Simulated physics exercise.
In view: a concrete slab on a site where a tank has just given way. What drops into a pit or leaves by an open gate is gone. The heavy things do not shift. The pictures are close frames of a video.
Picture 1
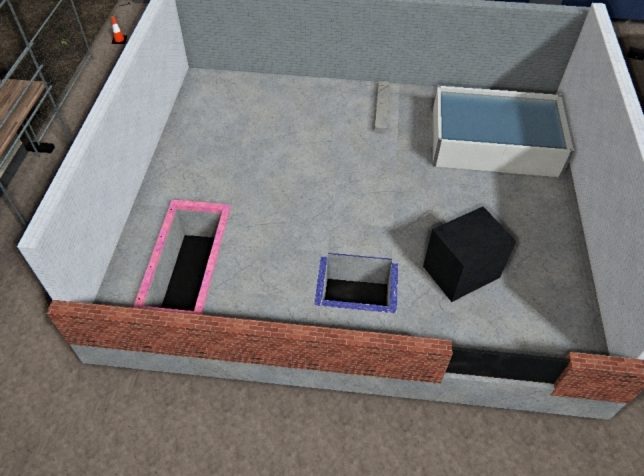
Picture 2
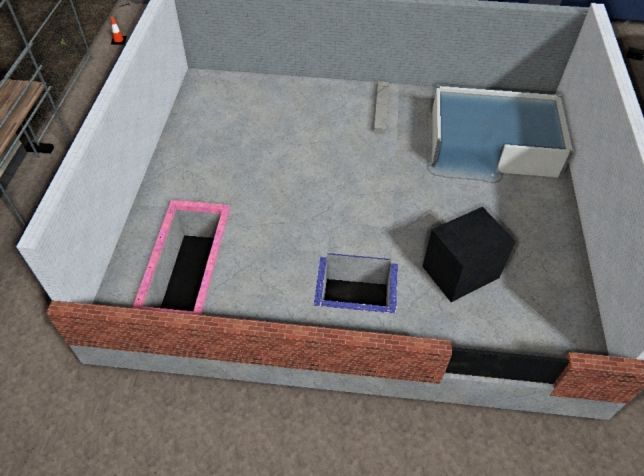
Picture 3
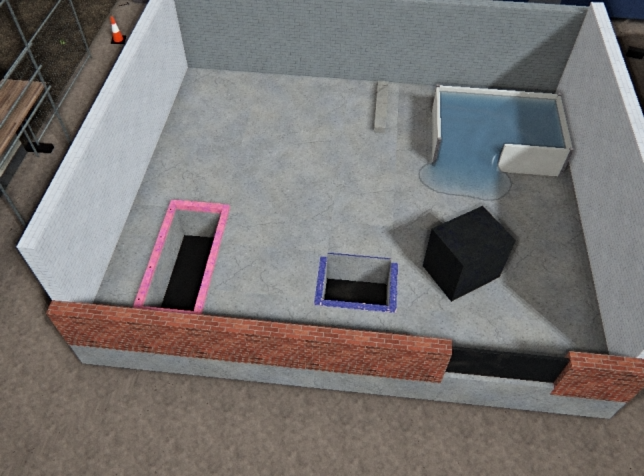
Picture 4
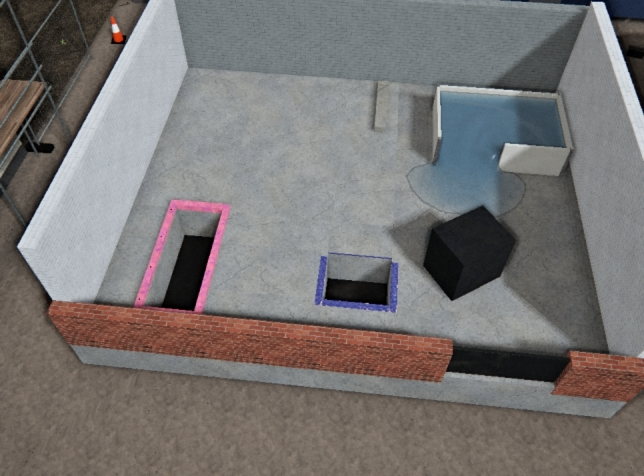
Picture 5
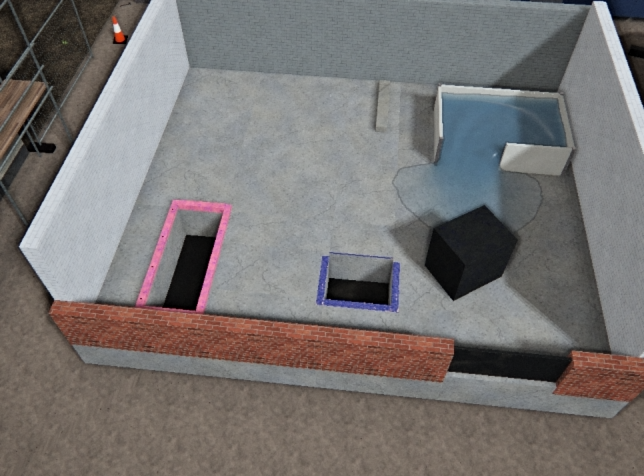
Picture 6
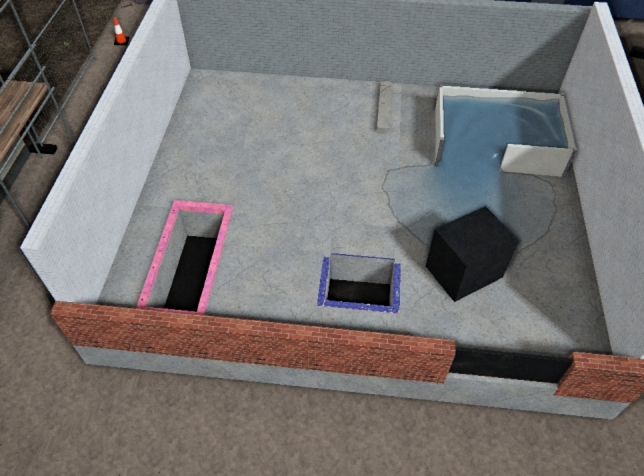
A walled concrete slab on a building site, seen from above at an angle, has a low brick edge with a gap along its front. A white tank of blue water stands at the back right, a black block in front of it, with a blue-edged pit near the front centre and a pink-edged one at left. The tank's front opens and water pours out, spreading across the floor around the block.
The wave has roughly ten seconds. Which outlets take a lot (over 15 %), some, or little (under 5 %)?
In the end: The gate takes less than 5 %; the pink pit takes less than 5 %; the blue pit takes more than 15 %.
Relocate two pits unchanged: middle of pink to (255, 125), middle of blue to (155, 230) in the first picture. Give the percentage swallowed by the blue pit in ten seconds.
Roughly, in per cent: Blue 30.
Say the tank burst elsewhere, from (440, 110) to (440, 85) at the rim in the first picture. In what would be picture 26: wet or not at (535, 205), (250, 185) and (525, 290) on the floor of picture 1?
One after the other: Free of water, under water, free of water.
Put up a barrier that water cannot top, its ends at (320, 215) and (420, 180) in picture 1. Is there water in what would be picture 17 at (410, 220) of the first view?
Verdict: Wet.
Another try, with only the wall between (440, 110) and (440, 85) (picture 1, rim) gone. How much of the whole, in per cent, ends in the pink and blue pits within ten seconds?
Parts in a hundred: Pink 0, blue 6.
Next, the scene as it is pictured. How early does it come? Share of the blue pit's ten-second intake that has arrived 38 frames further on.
Roughly 75 per cent.
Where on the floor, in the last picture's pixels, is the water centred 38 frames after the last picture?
Roughly at (454, 233).
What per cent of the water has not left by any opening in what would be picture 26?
About 80 per cent.
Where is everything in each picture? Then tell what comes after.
In the first picture, the open tank at (501, 120) is whole and still.
In the second picture, water pours out at (467, 161) and has run to (432, 169).
In the third picture, water pours out at (467, 160) and has run to (503, 192).
In the fourth picture, the front is at a hidden place, out from the gap at (468, 160).
In the fifth picture, the front is at a hidden place, out from the gap at (469, 160).
In the sixth picture, water pours out at (470, 161) and has run to a hidden place.
A moment on, water covers 20 % of the floor; the gate 0 %, the pink pit 0 %, the blue pit 1 %.
Next, water covers 25 % of the floor; the gate 0 %, the pink pit 0 %, the blue pit 9 %.
Then, water covers 35 % of the floor; the gate 0 %, the pink pit 0 %, the blue pit 19 %.
Later, water covers 45 % of the floor; the gate 0 %, the pink pit 0 %, the blue pit 32 %.
In the end, water covers 55 % of the floor; the gate 0 %, the pink pit 0 %, the blue pit 43 %.
